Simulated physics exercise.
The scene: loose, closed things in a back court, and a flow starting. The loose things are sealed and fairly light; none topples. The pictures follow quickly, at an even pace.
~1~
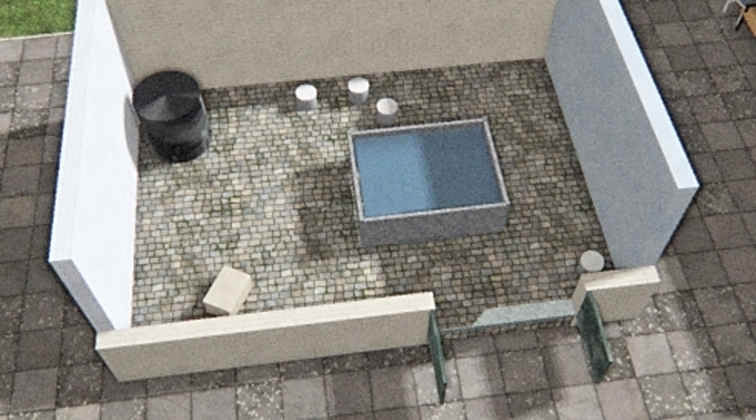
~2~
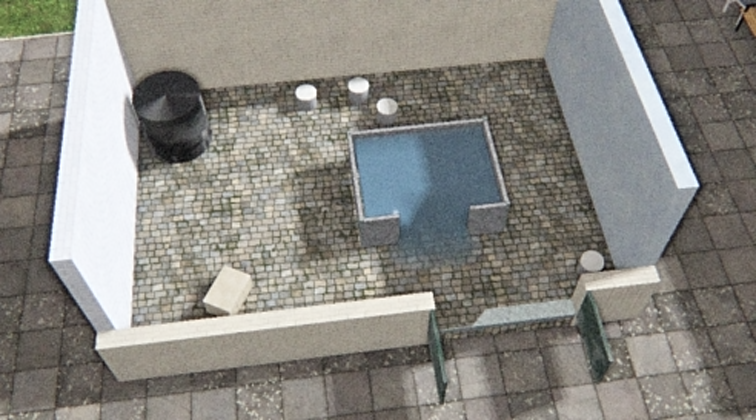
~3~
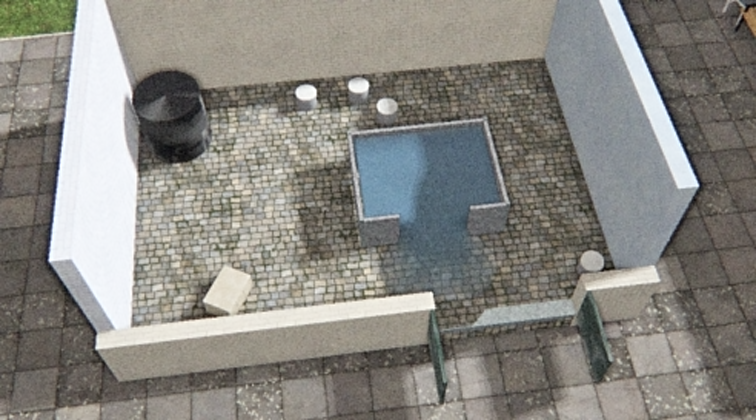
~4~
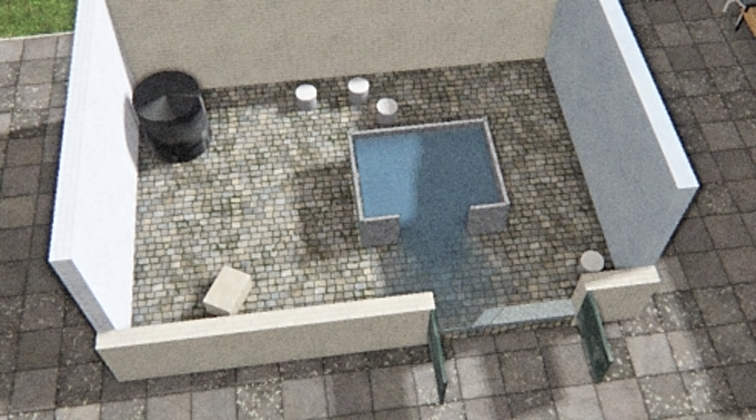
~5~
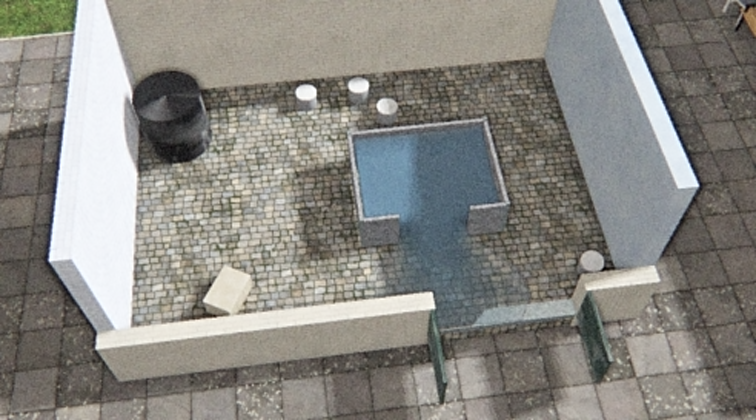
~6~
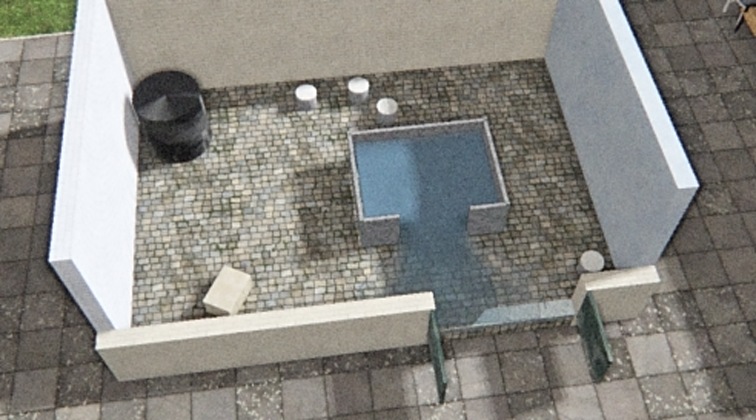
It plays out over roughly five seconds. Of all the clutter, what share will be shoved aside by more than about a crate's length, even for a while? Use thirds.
That comes to not even a third.
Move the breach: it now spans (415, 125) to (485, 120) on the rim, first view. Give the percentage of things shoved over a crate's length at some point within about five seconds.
Roughly 80 per cent.
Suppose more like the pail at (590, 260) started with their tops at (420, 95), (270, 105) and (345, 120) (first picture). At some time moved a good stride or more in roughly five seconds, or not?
As listed: No, never so far, less than that.
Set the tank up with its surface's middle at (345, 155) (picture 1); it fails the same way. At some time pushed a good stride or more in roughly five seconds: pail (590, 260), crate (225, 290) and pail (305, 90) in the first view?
In that order: Shifted that much, yes, short of that.
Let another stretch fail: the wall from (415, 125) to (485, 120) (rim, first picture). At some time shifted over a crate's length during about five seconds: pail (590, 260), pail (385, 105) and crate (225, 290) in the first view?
One after the other: That far or more, moved that far, no.
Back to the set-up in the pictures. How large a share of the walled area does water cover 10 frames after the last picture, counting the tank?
Near 35 in a hundred.
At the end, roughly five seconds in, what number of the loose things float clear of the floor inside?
0 of them.
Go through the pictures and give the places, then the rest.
A pail at (358, 85) rests on the ground; a pail at (592, 261), on the bottom; 0 of 5 have shifted, in the first picture.
A pail at (358, 85), on the bottom; a pail at (592, 261) rests on the ground; 0 of 5 have shifted, in the second picture.
A pail at (358, 85) rests on the ground; a pail at (592, 261), on the bottom; 0 of 5 have shifted, in the third picture.
A pail at (358, 85), on the bottom; a pail at (592, 261) rests on the ground; 0 of 5 have shifted, in the fourth picture.
A pail at (358, 85) rests on the ground; a pail at (592, 261), on the bottom; 0 of 5 have shifted, in the fifth picture.
A pail at (358, 85), on the bottom; a pail at (592, 261) rests on the ground; 0 of 5 have shifted, in the sixth picture.
A moment on, 0 of 5 are well off their spots; 0 afloat.
Next, 0 of 5 are well off their spots; 0 afloat.
Later, 1 of 5 are well off their spots; 0 afloat.
In the end, 1 of 5 are well off their spots, and 1 have been at some point; 0 afloat.
